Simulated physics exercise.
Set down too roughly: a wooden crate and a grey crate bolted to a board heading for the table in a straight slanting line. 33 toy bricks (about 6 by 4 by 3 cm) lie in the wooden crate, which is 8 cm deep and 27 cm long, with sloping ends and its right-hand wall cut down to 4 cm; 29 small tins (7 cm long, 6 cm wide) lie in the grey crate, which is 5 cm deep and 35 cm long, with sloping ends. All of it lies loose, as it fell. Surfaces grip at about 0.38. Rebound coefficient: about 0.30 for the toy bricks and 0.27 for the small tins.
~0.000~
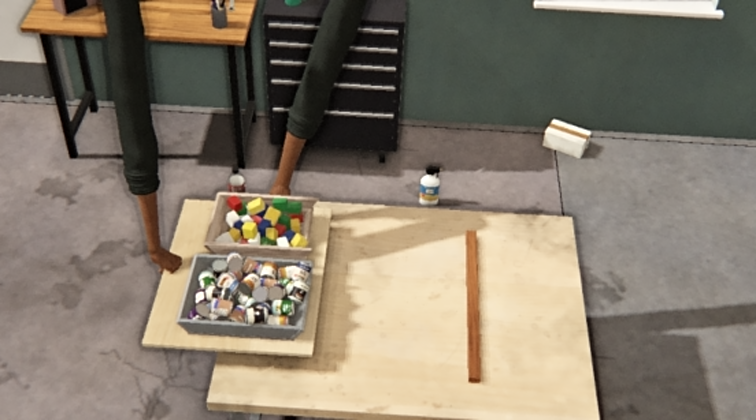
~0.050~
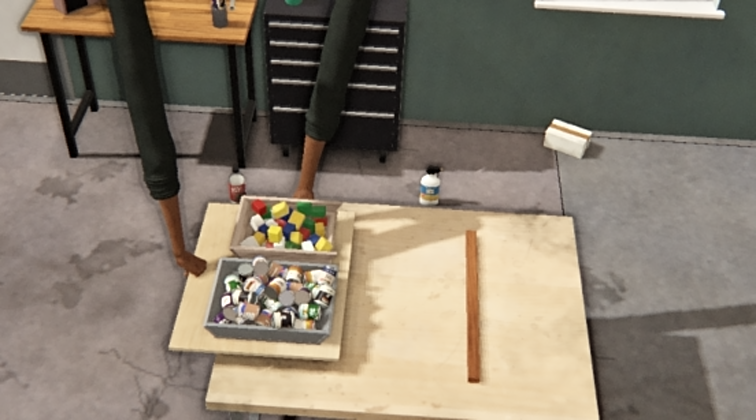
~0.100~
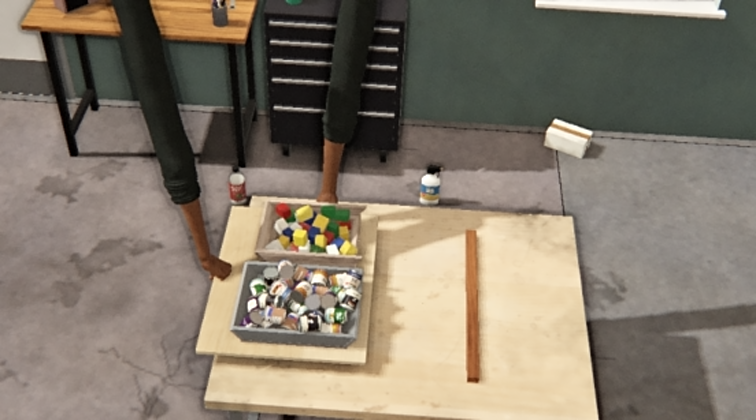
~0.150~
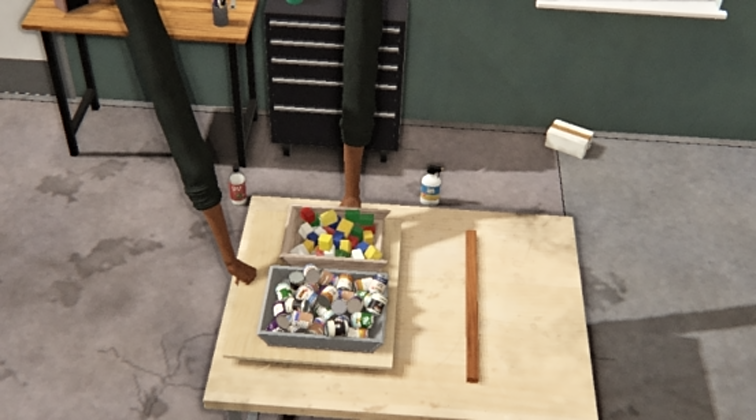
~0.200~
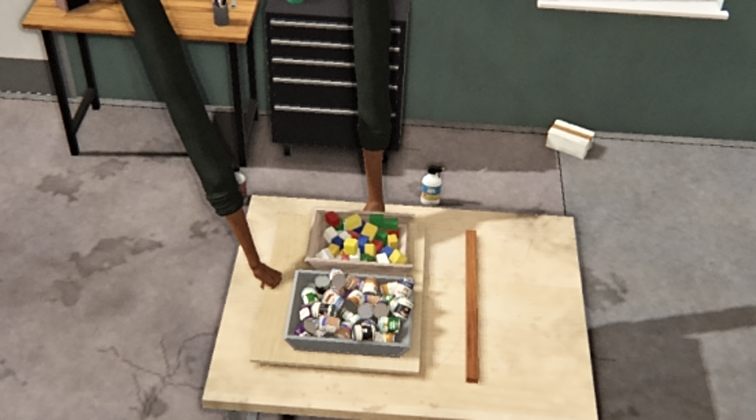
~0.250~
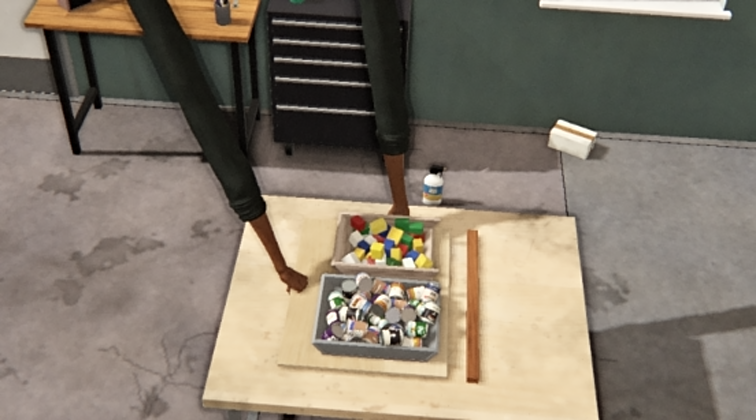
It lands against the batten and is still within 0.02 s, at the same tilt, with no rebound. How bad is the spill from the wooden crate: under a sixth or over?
The wooden crate loses more than one in six of its toy bricks.
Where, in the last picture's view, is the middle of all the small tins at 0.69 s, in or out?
Near (425, 323).
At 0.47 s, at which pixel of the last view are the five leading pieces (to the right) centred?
Near (481, 293).
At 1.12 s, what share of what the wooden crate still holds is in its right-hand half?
Roughly 80 in a hundred.
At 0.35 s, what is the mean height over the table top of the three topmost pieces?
Roughly 16 cm.
After 0.27 s, the board stops.
After 0.35 s, 1 of 33 out of the wooden crate and 0 of 29 out of the grey crate.
After 0.47 s, 7 of 33 out of the wooden crate and 3 of 29 out of the grey crate.
After 0.69 s, 9 of 33 out of the wooden crate and 4 of 29 out of the grey crate.
When it is over (at 1.12 s), 9 of 33 out of the wooden crate and 5 of 29 out of the grey crate. Asked share, 9 of 33, 27 per cent.
